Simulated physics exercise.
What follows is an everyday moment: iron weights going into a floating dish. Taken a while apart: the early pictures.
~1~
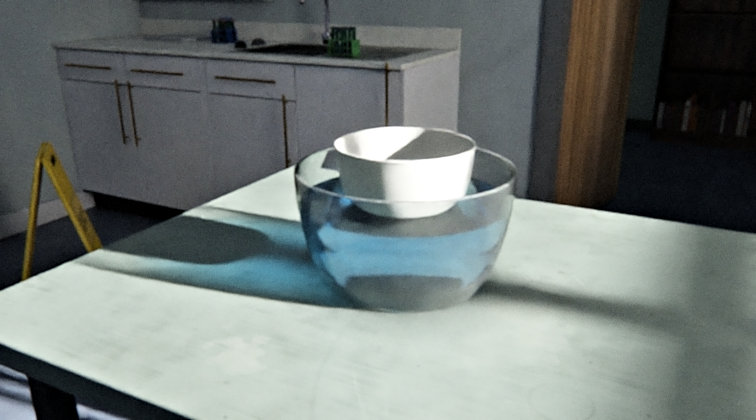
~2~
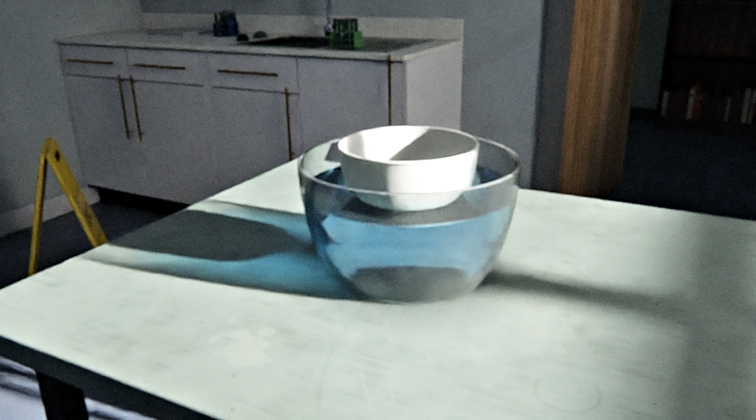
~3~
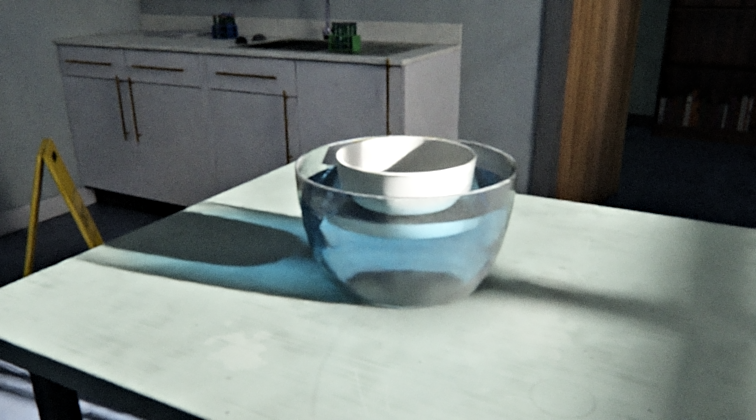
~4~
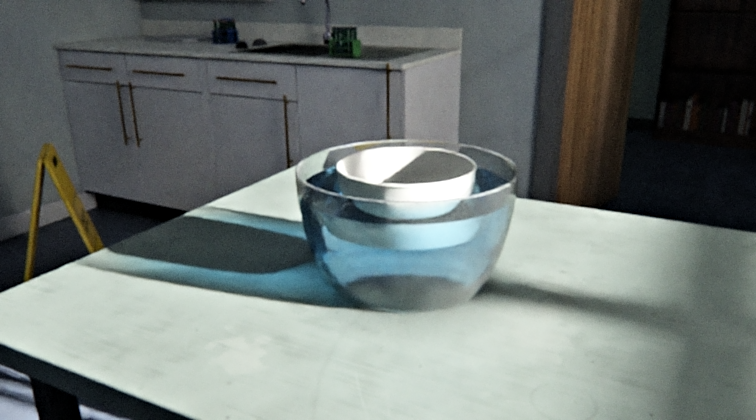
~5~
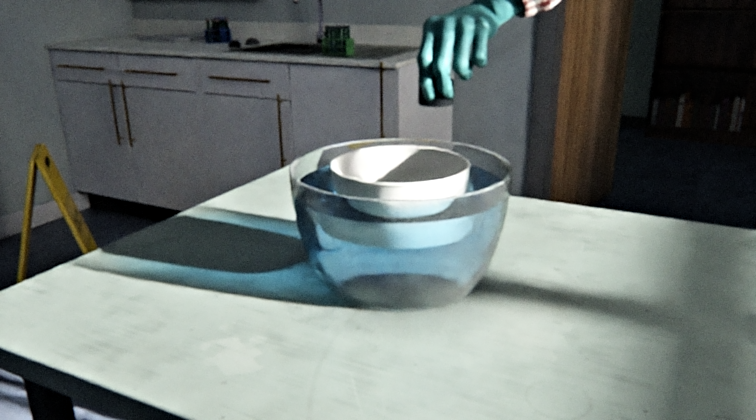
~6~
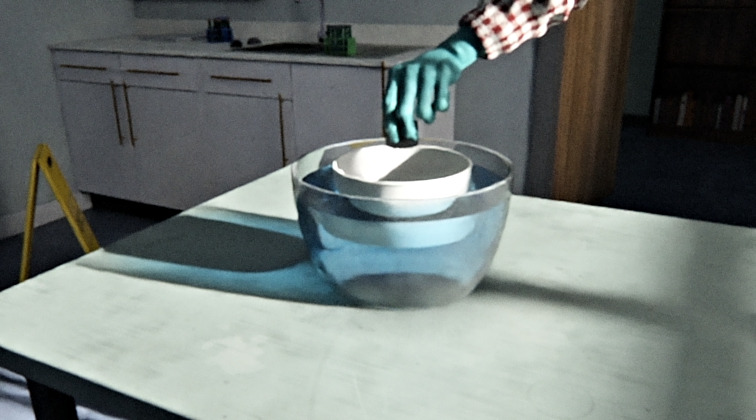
On a table, a white dish floats lower in water as a gloved hand reaches over it.
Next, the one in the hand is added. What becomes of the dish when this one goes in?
The dish remains afloat.
Shortly, the iron weight is in and the dish dips.
Then, it steadies; about a fifth of its side above the surface.
At the finish, the dish floats; about a fifth of its side above the surface.
